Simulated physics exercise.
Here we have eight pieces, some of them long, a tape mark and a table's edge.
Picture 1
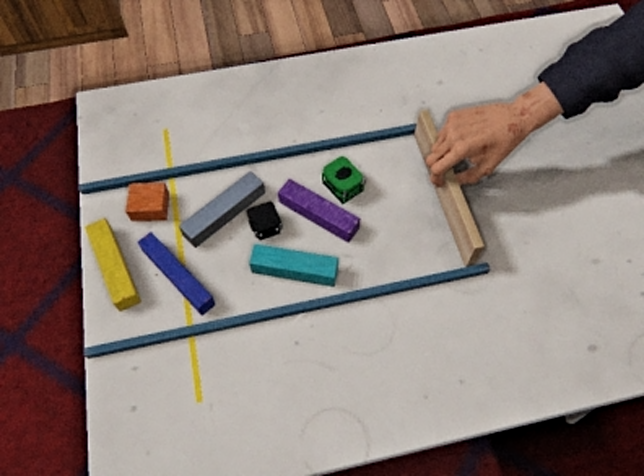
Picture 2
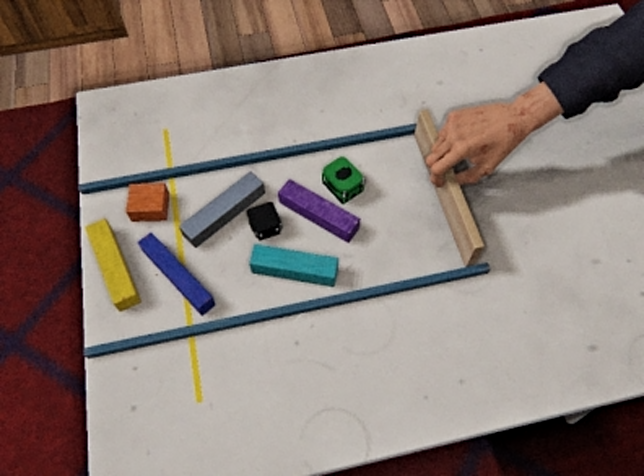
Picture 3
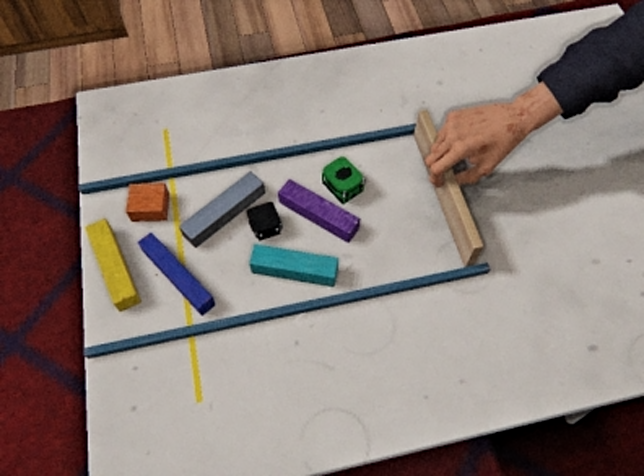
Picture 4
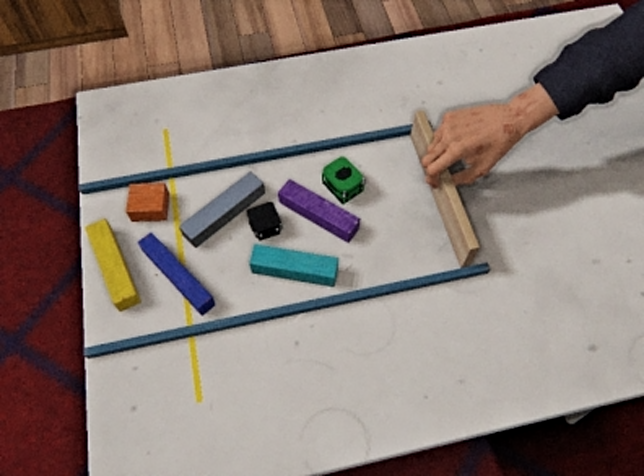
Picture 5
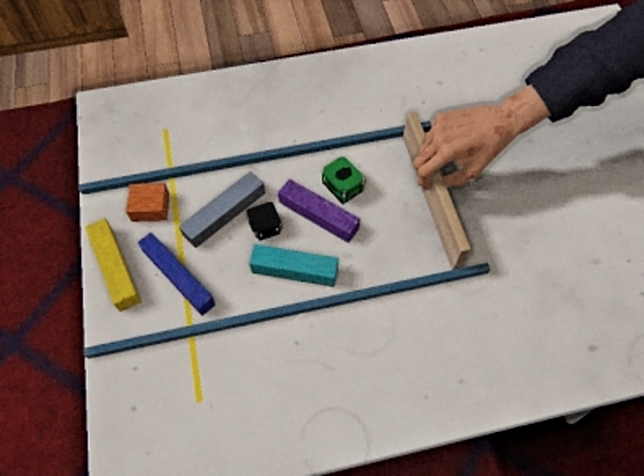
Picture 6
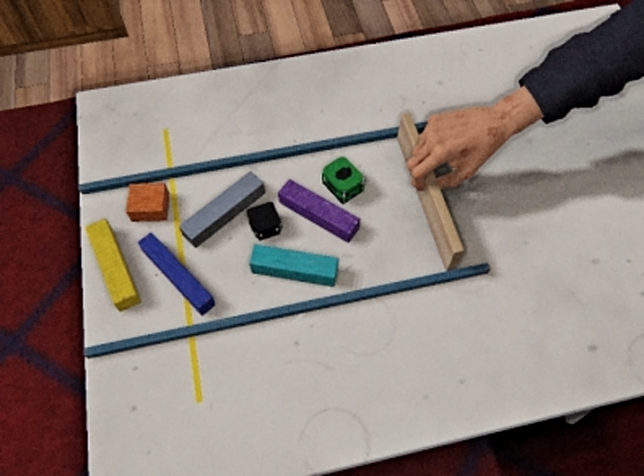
A hand in a dark sleeve holds an upright wooden board at the right of a pale tabletop, seen from above at an angle, with dark red patterned carpet and wooden flooring beyond. Between two blue strips lie orange, yellow, blue, grey, black, turquoise, purple and green pieces, with yellow tape crossing at left. The hand slides the board slightly left, while the pieces and camera stay still.
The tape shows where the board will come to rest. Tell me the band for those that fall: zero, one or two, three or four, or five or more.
The number that fall off is one or two.
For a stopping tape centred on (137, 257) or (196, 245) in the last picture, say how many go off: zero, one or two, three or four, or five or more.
One after another: 3 or 4; one to two.
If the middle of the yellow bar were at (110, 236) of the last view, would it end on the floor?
From there it tumbles off.
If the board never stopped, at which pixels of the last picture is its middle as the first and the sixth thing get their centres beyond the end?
Near (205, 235) and (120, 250).
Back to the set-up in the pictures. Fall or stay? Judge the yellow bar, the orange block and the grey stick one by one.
The yellow bar comes down, the orange block survives, the grey stick does not fall.
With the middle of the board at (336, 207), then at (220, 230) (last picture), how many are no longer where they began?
At the one place 2, at the other 8.
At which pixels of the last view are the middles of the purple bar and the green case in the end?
The purple bar at (153, 256), the green case at (160, 209).
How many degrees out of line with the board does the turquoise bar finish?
About 60°.
Soon after, none off yet; yellow bar at rest near (113, 264); orange block at rest near (148, 202); blue bar at rest near (176, 273).
At rest, the number that fall off is one or two; fallen, yellow bar.
